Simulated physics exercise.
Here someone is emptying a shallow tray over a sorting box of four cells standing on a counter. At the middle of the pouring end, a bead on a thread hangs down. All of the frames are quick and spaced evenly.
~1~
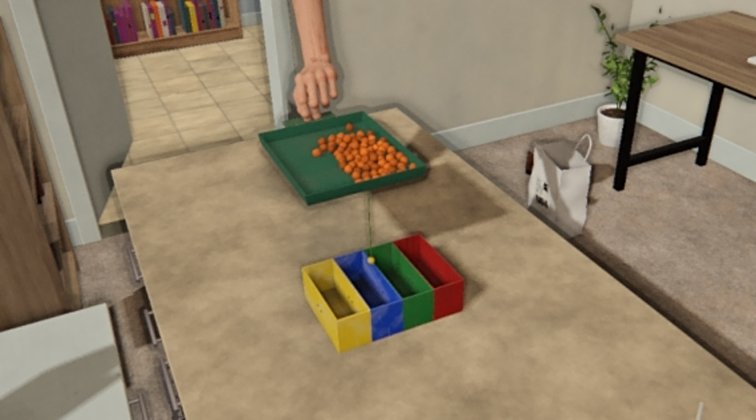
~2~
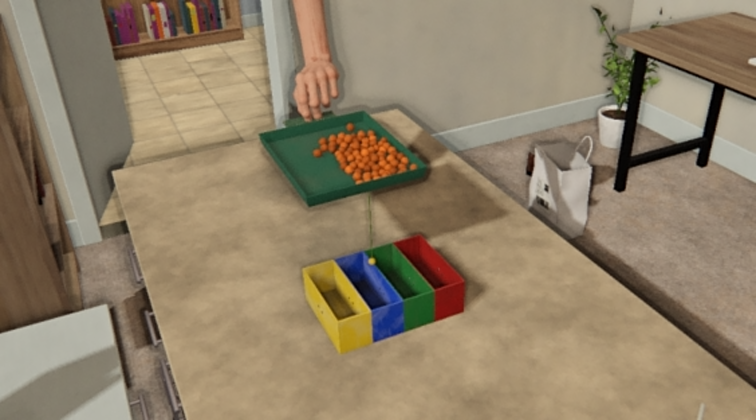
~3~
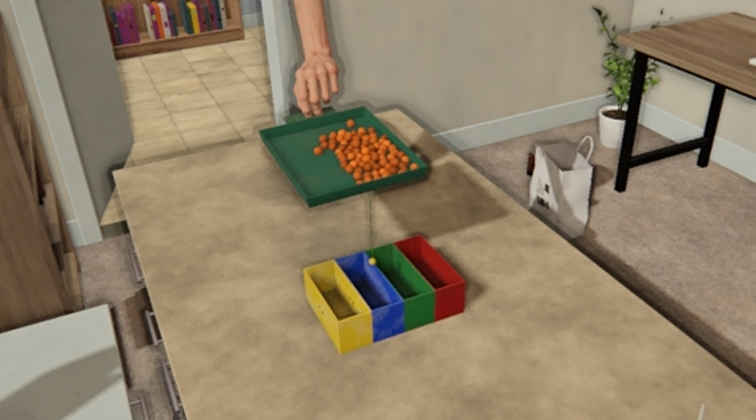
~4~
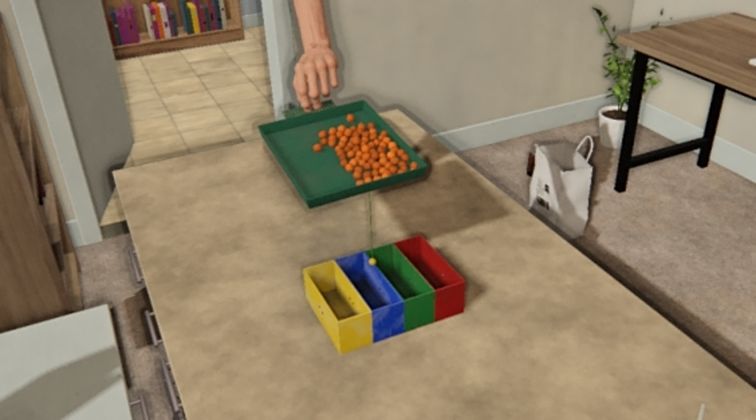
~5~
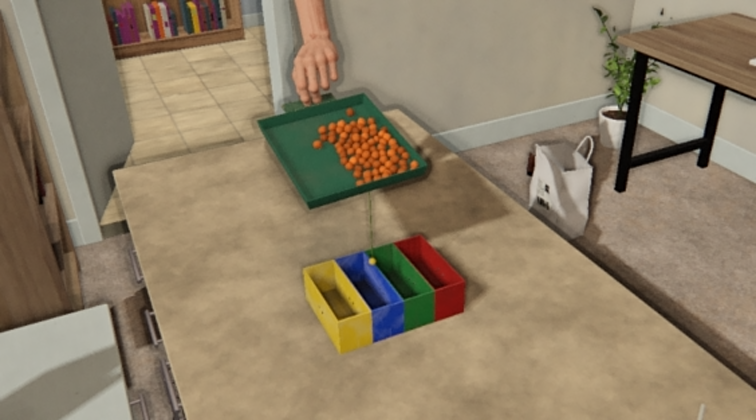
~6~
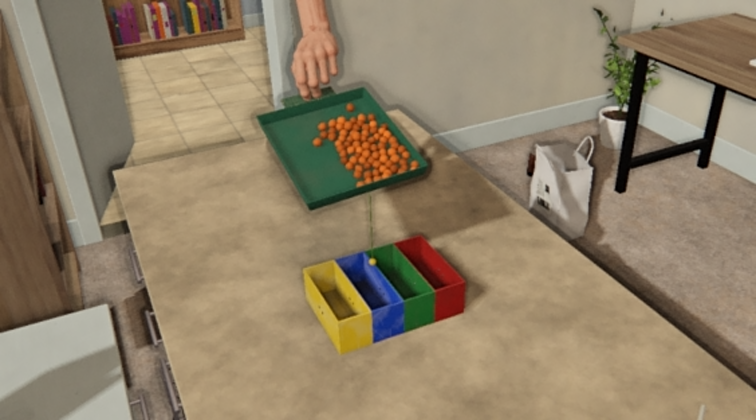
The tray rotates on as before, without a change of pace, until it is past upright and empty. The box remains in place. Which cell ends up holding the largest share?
Yellow.
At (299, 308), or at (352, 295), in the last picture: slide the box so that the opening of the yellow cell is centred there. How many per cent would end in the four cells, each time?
Result, in turn: 90 %, 60 %.
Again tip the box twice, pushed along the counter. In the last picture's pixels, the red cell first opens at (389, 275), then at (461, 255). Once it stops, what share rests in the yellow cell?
About 10% on the first try and 20% on the second.
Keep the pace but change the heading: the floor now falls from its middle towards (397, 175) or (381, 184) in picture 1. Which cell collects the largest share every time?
That red cell, then the cell in red.
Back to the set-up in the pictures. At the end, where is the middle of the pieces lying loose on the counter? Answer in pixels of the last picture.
At about (304, 350).
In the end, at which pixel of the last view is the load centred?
Near pixel (351, 326).
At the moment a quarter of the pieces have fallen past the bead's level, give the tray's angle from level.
Angle: Close to 105°.
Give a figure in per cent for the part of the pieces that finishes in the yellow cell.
I'd put that share at some 30 per cent.
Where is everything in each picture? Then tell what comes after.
Corners of the pouring end at (307, 194) and (422, 165), level; middle of the load at (365, 155), coated peanuts; bead on its thread at (371, 260); yellow cell at (354, 328); blue cell at (387, 318); green cell at (418, 307); red cell at (448, 297), in the first frame.
Corners of the pouring end at (308, 195) and (423, 166), level; middle of the load at (366, 155), in the second frame.
Corners of the pouring end at (309, 196) and (424, 165), tipped barely, lowest at the left corner; middle of the load at (366, 153), in the third frame.
Corners of the pouring end at (309, 198) and (424, 165), tipped a little, lowest at the left corner; middle of the load at (366, 150), in the fourth frame.
Corners of the pouring end at (309, 199) and (424, 164), tipped a little, lowest at the left corner; middle of the load at (366, 148), in the fifth frame.
Corners of the pouring end at (309, 201) and (424, 164), tipped a little, lowest at the left corner; middle of the load at (366, 146); yellow cell at (355, 330); blue cell at (388, 319); green cell at (419, 309); red cell at (450, 299), in the sixth frame.
Soon, tray tipped steeply; all on the tray.
A while on, tray tipped right over; all on the tray.
Towards the end, tray tipped past a quarter turn; about a third in the yellow cell; about a quarter in the blue cell; a small part in the green cell; about a third falling or outside the box.
Finally, tray tipped past a quarter turn; about a third in the yellow cell; about a quarter in the blue cell; a small part in the green cell; none in the red cell; about a third outside the box.
